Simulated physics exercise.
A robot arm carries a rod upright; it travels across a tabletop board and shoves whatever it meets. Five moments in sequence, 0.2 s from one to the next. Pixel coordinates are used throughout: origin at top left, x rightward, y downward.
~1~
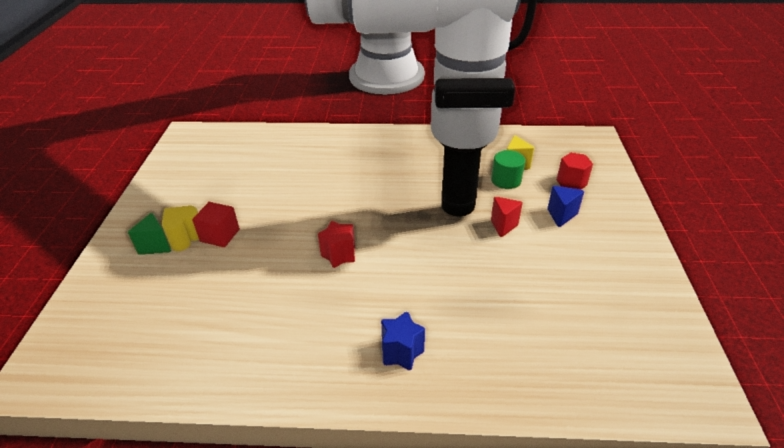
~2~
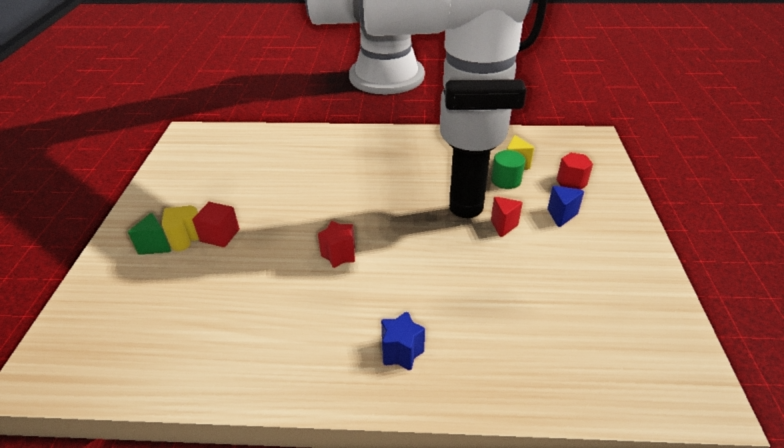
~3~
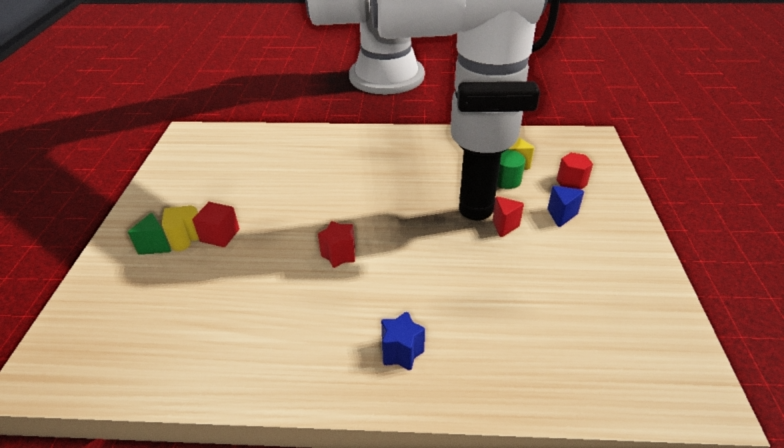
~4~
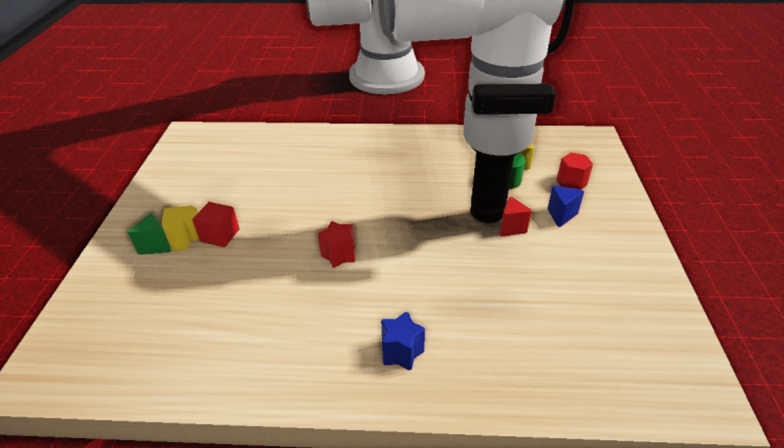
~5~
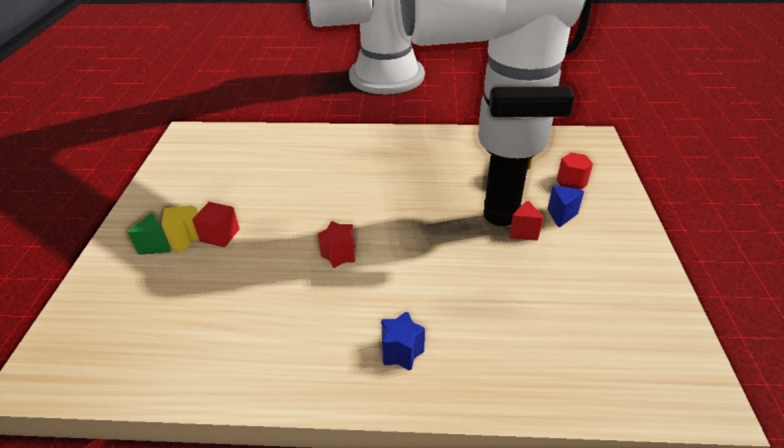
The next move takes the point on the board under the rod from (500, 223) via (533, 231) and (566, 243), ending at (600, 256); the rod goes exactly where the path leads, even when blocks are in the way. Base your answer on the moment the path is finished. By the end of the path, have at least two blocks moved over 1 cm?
No, I don't think so.
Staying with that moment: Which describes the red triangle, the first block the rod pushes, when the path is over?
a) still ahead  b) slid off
Correct choice: A.
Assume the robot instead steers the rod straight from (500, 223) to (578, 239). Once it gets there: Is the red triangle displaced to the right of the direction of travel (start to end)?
Yes, that is how it ends up.
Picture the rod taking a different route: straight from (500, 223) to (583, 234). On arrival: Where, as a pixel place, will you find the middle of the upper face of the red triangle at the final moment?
If I read the scene right, the answer is (587, 230).
What follows on the original path. One third of the way, rod at (535, 224); red triangle at (563, 220), turned 15° clockwise.
Two thirds of the way, rod at (568, 236); red triangle at (599, 232).
At the end, rod at (603, 249); red triangle at (637, 246); blue triangle not moved.
